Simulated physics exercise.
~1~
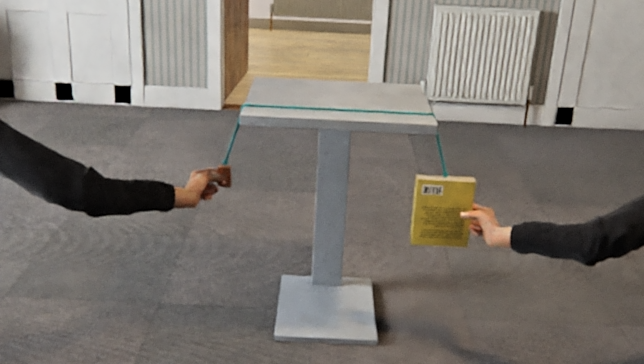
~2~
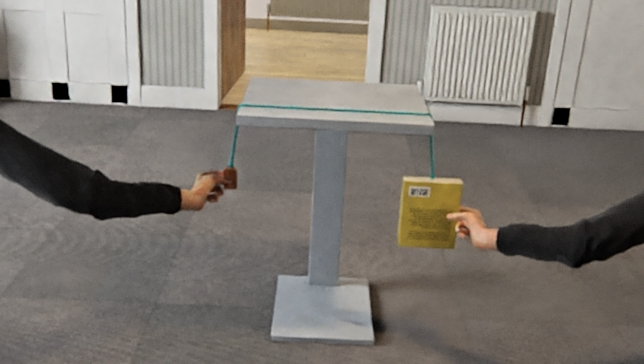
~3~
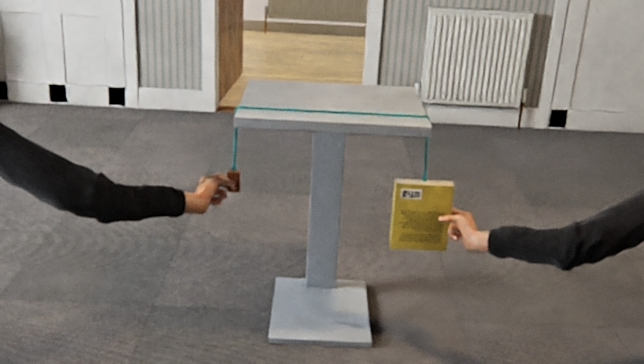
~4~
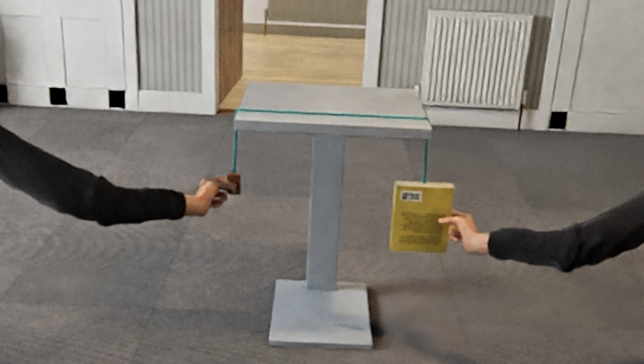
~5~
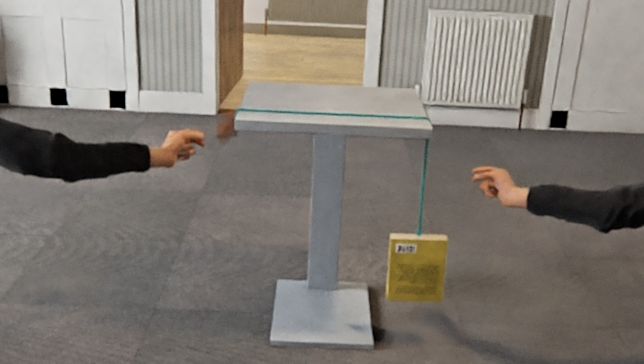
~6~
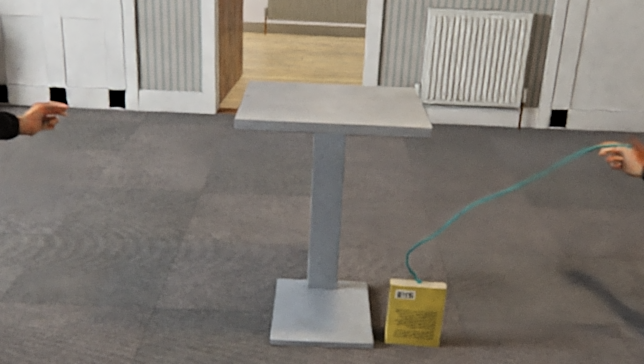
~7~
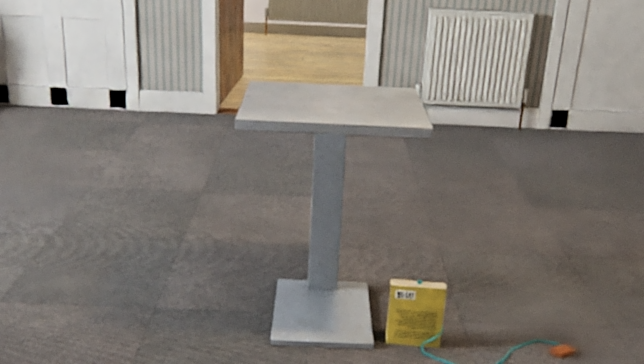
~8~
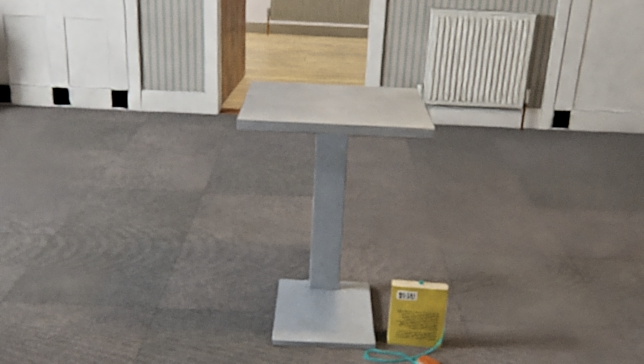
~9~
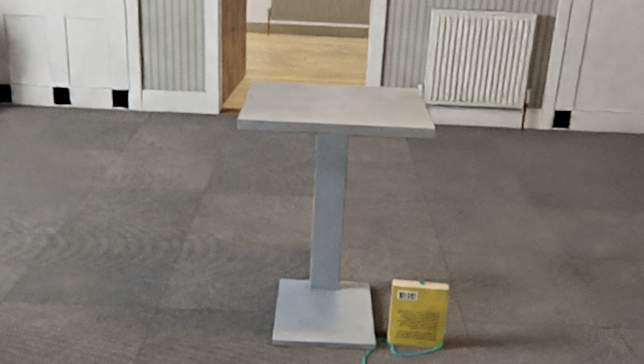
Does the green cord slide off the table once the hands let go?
Yes, the cord runs off the right side as the yellow book drops, and it ends up on the floor beside the book.
